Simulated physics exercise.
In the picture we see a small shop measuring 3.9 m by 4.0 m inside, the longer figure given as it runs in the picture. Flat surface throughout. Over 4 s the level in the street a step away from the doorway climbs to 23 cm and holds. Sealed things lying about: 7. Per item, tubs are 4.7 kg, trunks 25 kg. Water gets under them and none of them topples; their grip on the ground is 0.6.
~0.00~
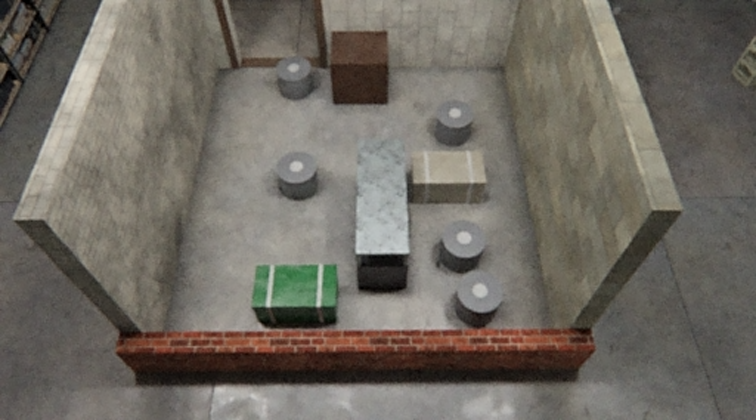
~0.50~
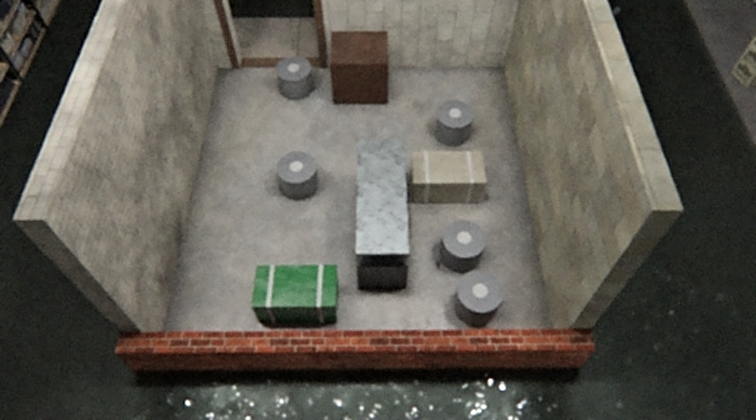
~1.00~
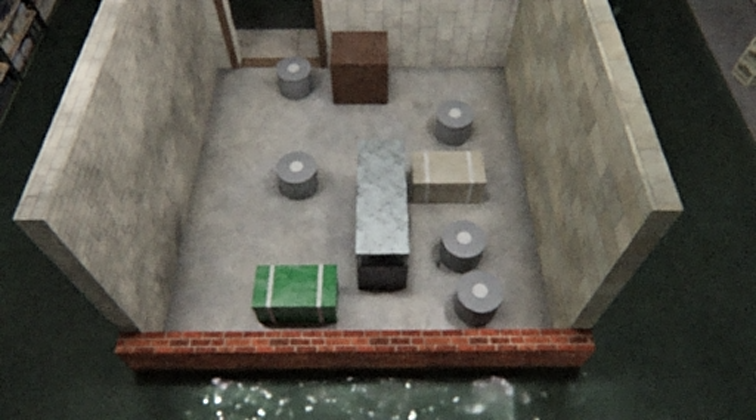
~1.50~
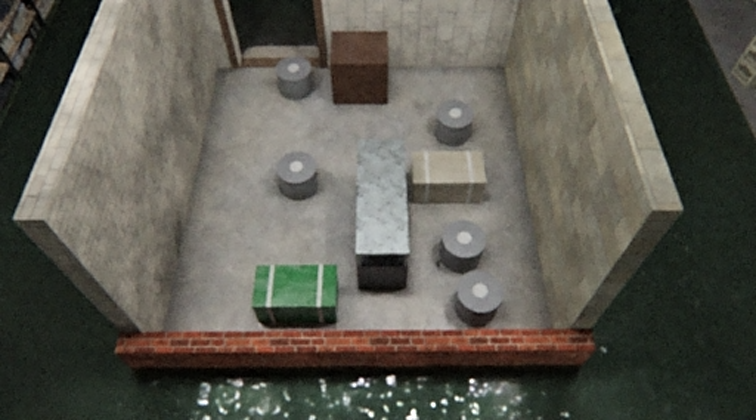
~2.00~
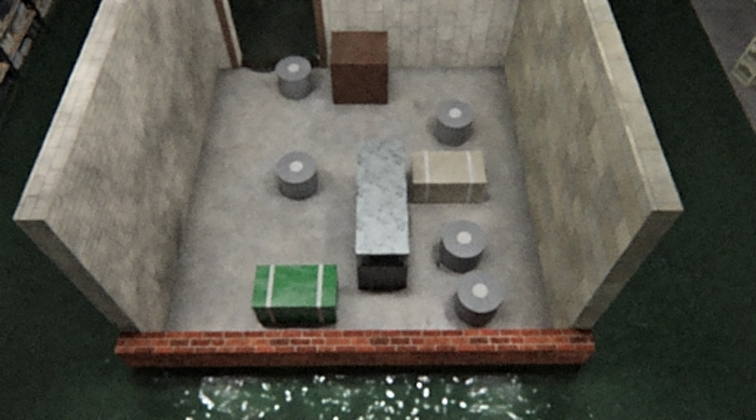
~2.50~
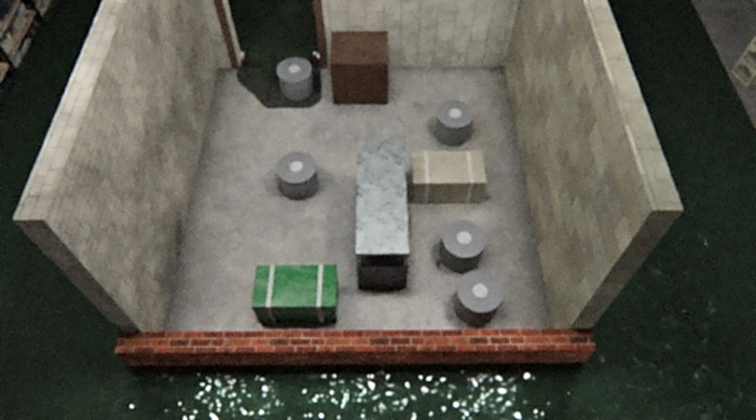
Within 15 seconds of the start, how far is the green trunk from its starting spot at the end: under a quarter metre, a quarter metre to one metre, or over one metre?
I'd say it gets moved far off.
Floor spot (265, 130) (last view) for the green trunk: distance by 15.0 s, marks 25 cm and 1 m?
In that run it wanders far off.
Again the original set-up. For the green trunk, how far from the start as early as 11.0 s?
I'd put it at around 250 cm.
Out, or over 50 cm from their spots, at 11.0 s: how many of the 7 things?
By my reckoning, 5.
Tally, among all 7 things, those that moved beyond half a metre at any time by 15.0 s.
That comes to 7.
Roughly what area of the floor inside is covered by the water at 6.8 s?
About 11.0 m2.
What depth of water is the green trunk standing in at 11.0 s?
I'd put it at about 7 cm.
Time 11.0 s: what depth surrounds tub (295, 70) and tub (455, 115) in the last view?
15 and 4 cm.
After 3.5 s the green trunk is near (295, 285), 0.0 m from its start, aground; 0 afloat.
After 6.8 s the green trunk is near (312, 308), 0.3 m from its start, afloat; 3 afloat.
After 11.0 s the green trunk is near (478, 174), 2.3 m from its start, afloat; 7 afloat.
After 15.0 s the green trunk is near (469, 90), 3.2 m from its start, afloat; 7 afloat.
